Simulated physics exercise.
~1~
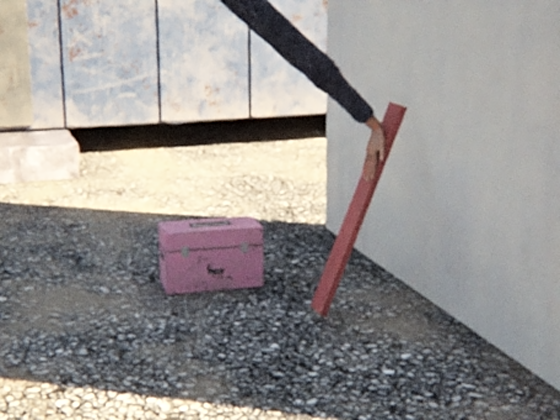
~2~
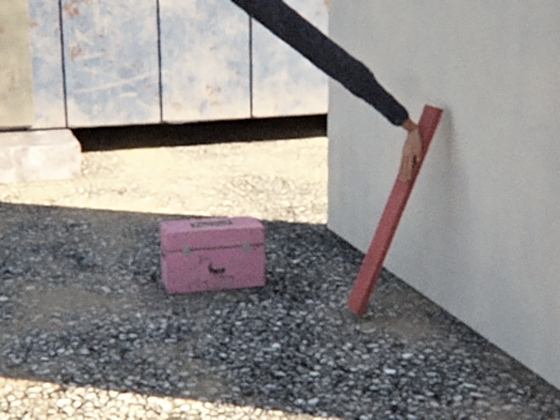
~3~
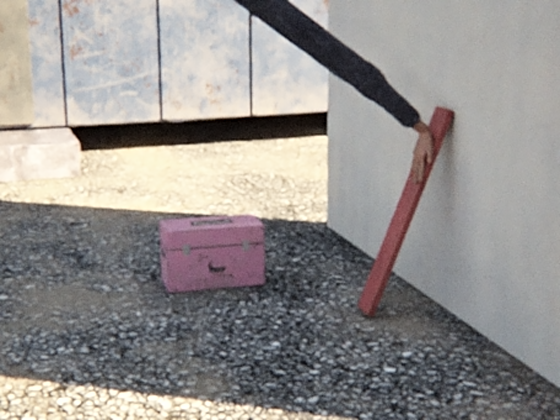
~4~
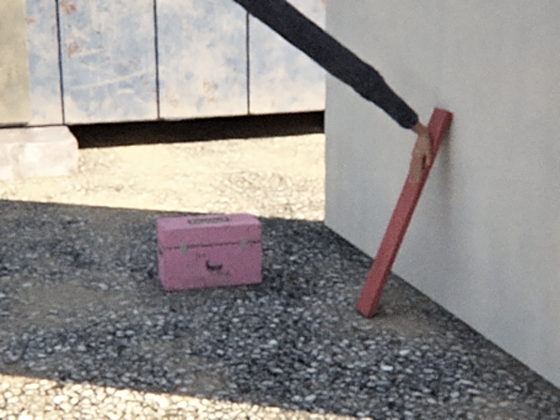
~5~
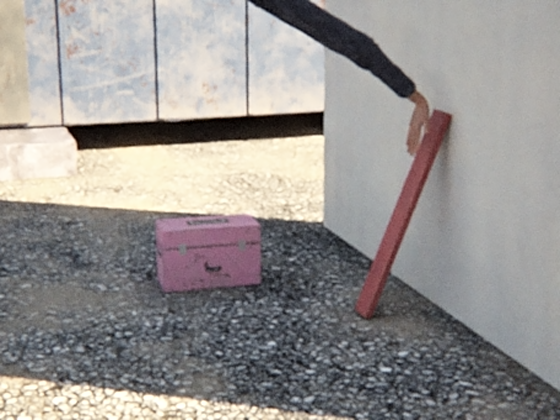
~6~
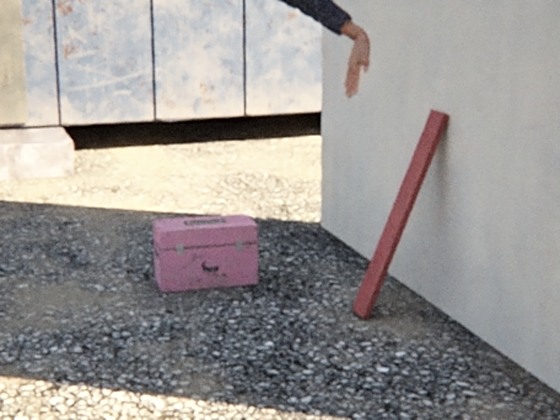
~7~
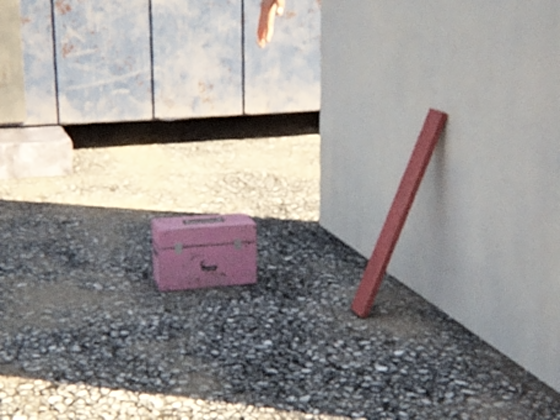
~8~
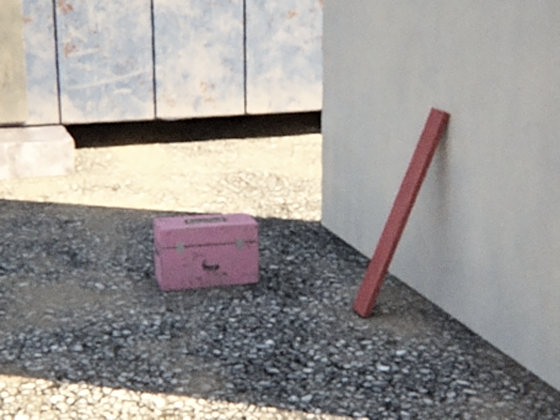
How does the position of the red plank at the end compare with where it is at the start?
At the end the red plank is a little farther to the right than at the start, leaning against the pale wall.
